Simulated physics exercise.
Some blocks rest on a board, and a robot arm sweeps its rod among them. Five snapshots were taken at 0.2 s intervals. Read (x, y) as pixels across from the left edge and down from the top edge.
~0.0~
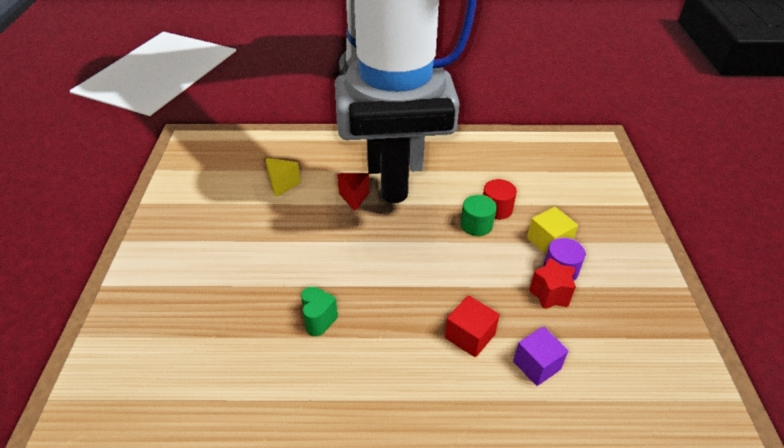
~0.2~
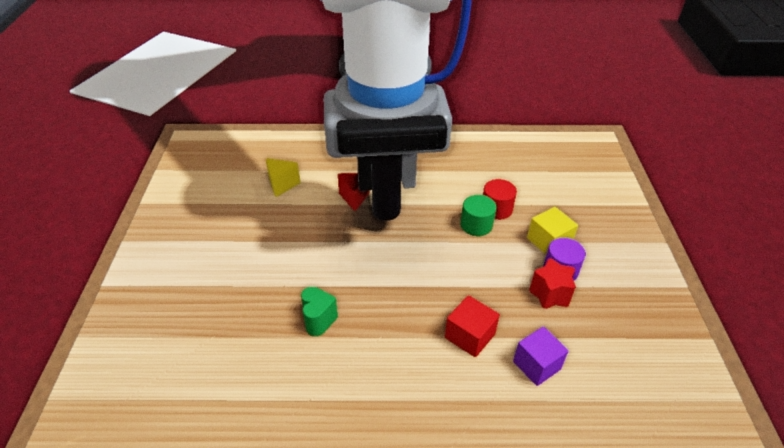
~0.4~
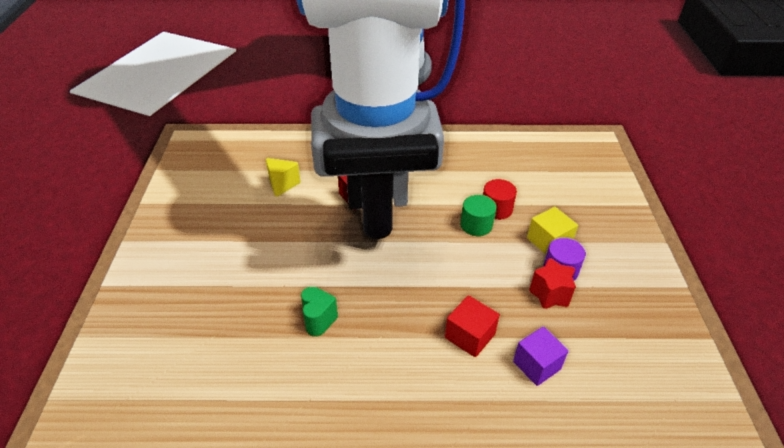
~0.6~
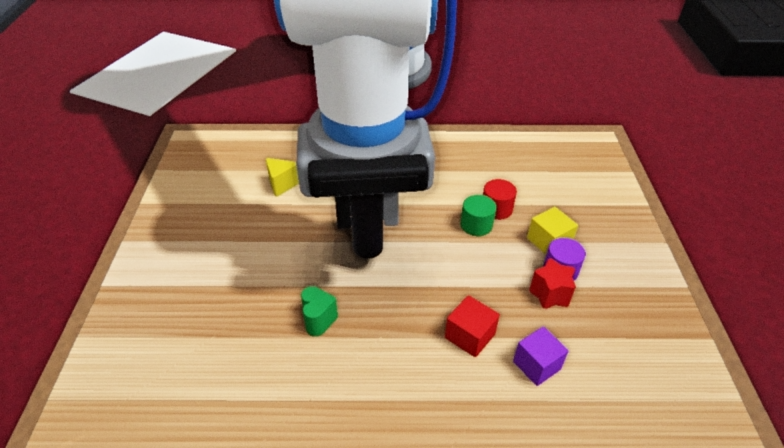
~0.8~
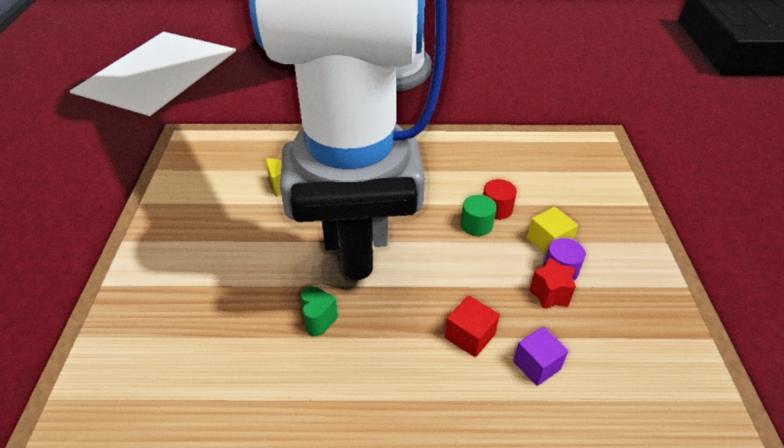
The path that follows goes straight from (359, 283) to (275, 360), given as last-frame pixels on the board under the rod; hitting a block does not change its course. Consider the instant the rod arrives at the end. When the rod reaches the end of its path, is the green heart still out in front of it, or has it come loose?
The rod will still be pushing it.
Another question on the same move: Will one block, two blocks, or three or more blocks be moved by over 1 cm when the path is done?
I expect just one block to be moved by more than 1 cm.
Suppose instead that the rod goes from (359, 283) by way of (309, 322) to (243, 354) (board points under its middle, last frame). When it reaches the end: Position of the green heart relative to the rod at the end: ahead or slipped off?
The rod still drives it.
On the path given first. One third of the way, rod at (330, 294); green heart at (308, 307).
Two thirds of the way, rod at (301, 320); green heart at (276, 335).
At the end, rod at (272, 347); green heart at (243, 363).
